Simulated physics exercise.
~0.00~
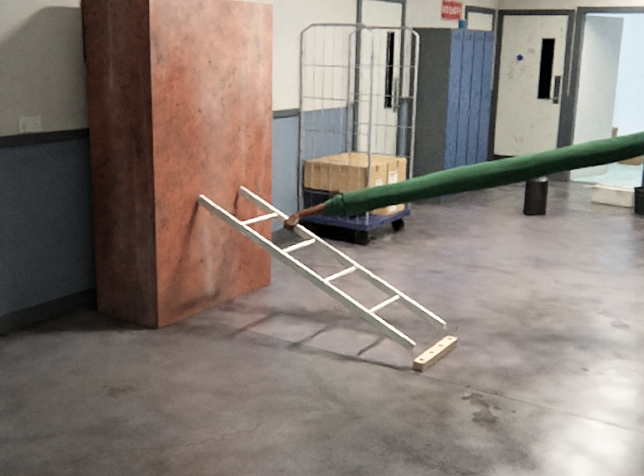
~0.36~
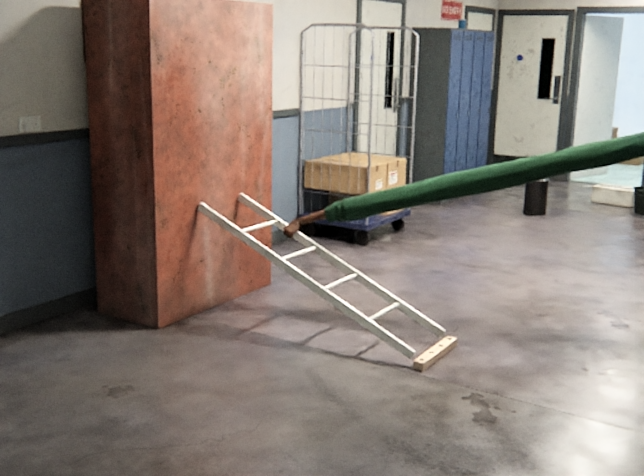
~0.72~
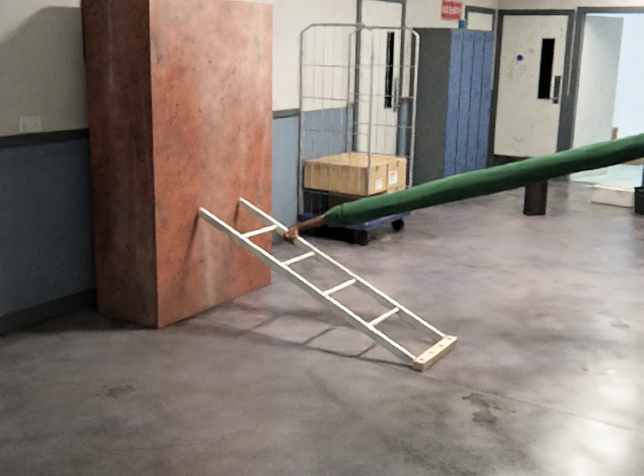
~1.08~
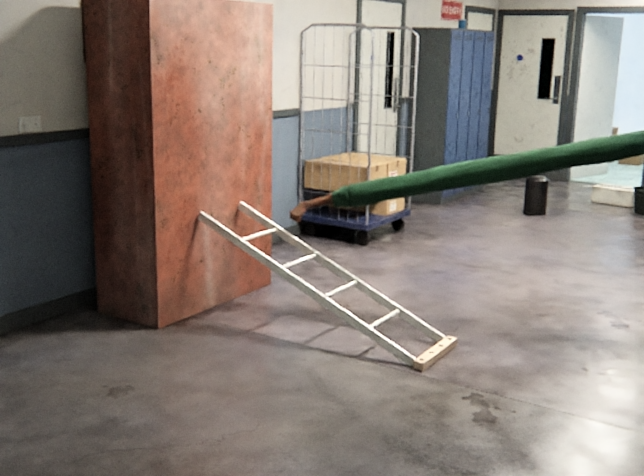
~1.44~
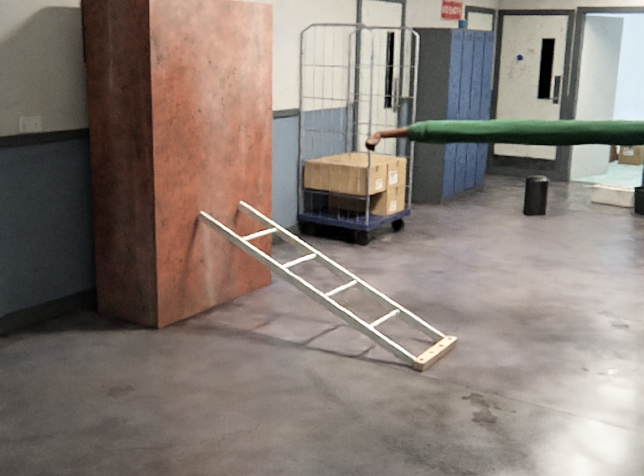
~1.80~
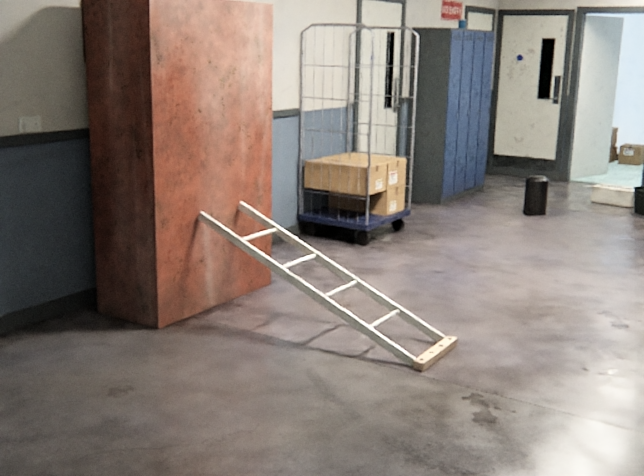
The clip opens on a white ladder-like rack tilted against a tall reddish-brown cupboard, its upper end held by a hand in a long green sleeve reaching in from the right. Near the rack's foot, a small wooden batten sits on the grey floor. The hand eases the rack slightly until it settles, with its foot at the batten. Then the hand lets go and draws back, rising away past the wheeled cage trolley and out of view on the right. Left alone, the rack does not slip or fall, and it stays leaning against the cupboard.
